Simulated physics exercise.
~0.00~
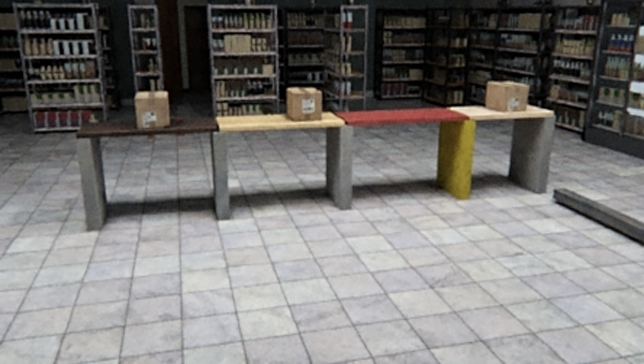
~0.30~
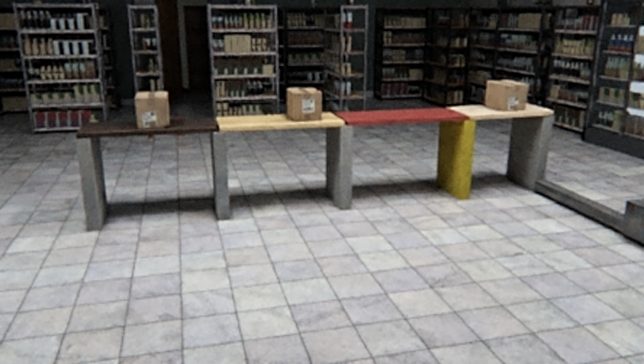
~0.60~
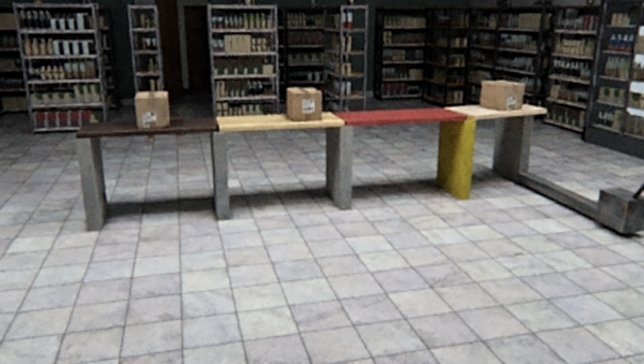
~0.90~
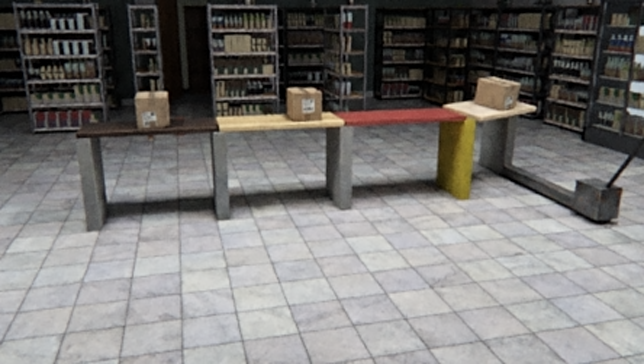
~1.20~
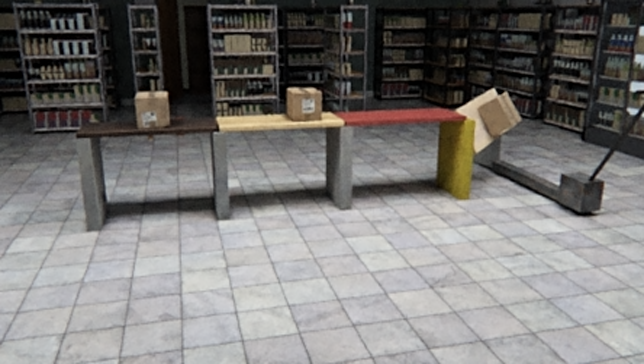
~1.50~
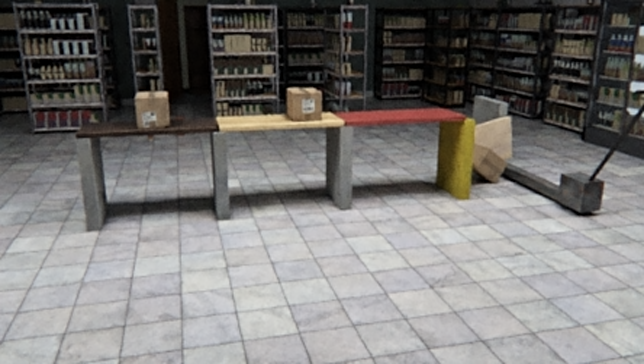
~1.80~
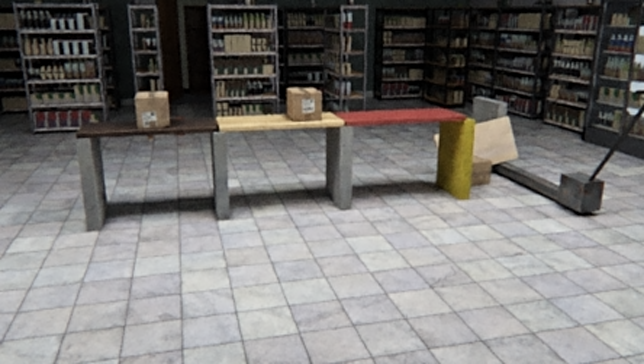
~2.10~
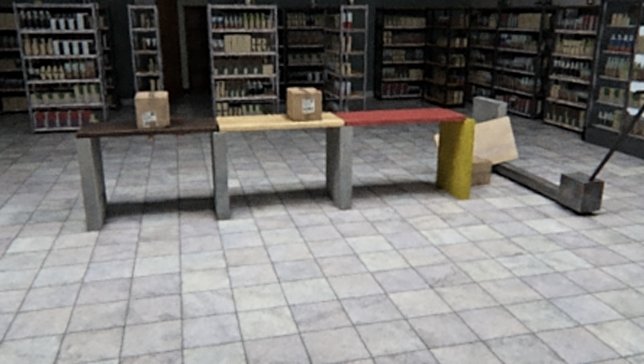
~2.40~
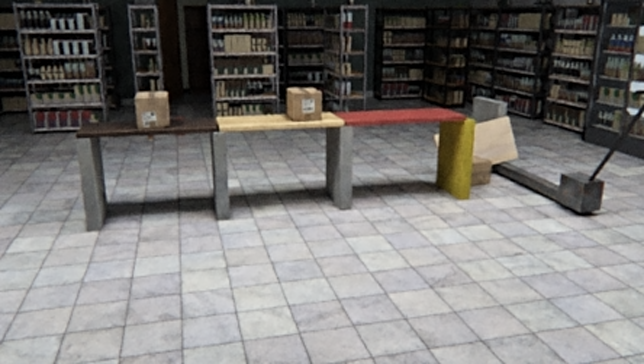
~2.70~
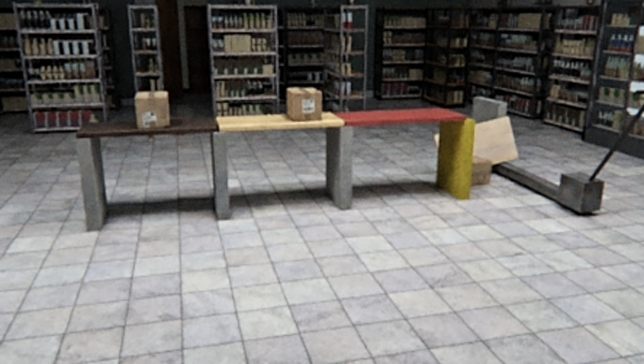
The footage shows a row of boards on upright blocks, topped with three cartons, as a low jack slides in from the right against the far-right upright. The end board and its carton tip and drop behind the yellow upright, while the rest, including the red board, stays standing.
